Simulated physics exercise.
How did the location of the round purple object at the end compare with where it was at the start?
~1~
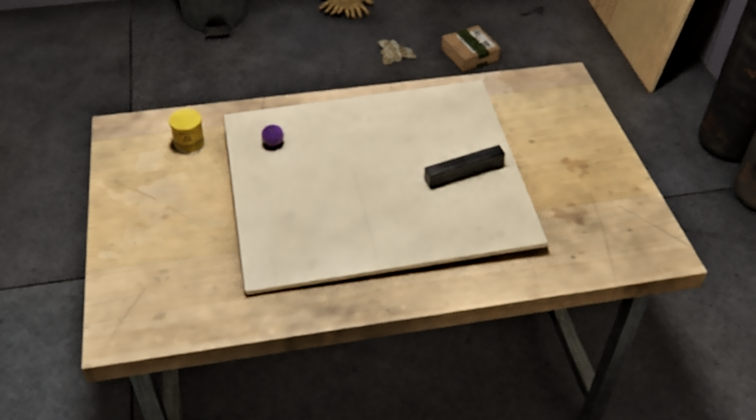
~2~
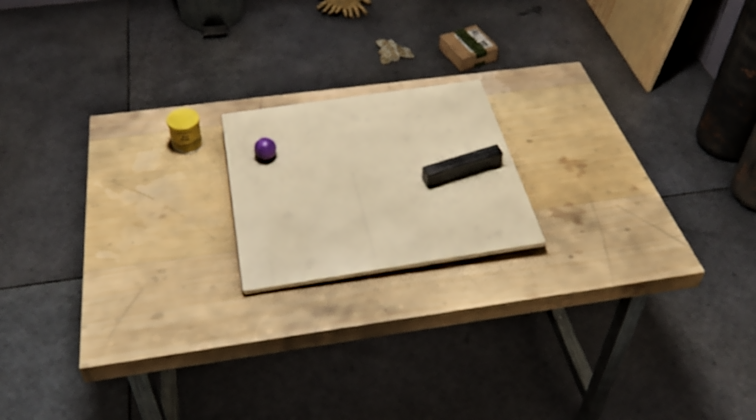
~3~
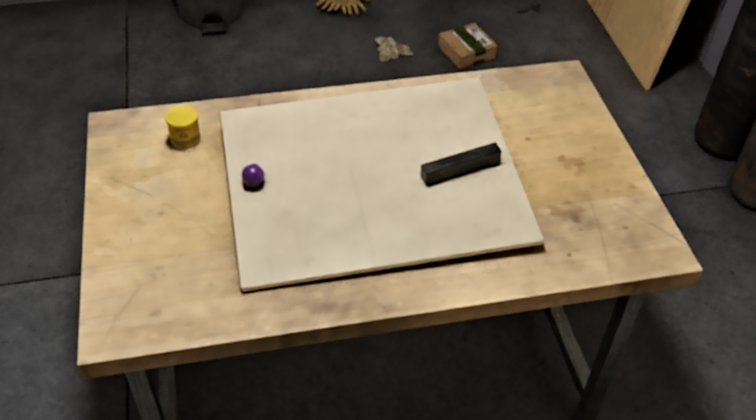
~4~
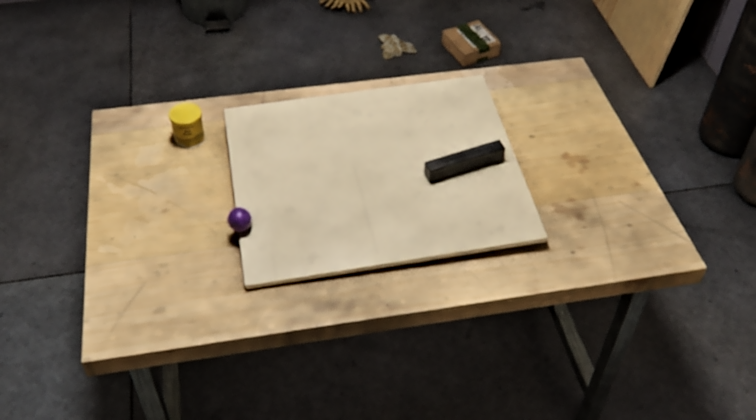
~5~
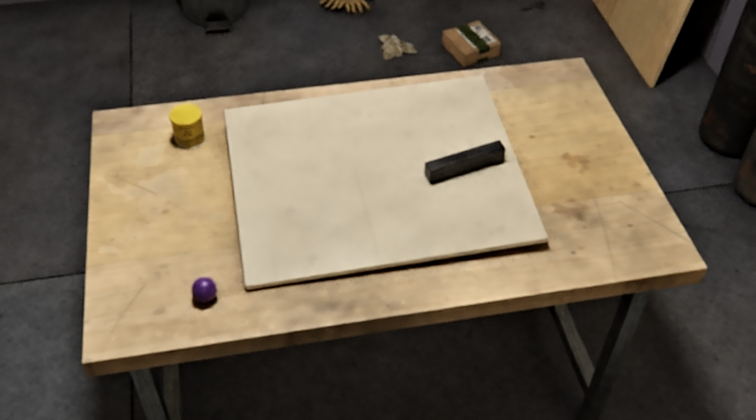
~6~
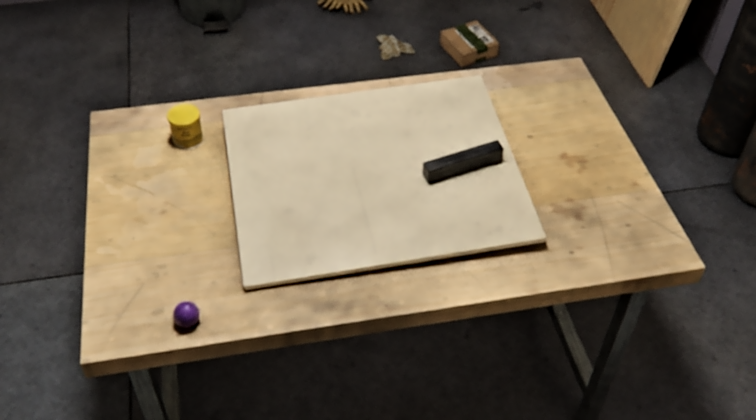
At the start it was on the upper left part of the pale board, but by the end it was off the board, on the wooden tabletop near the front left corner.
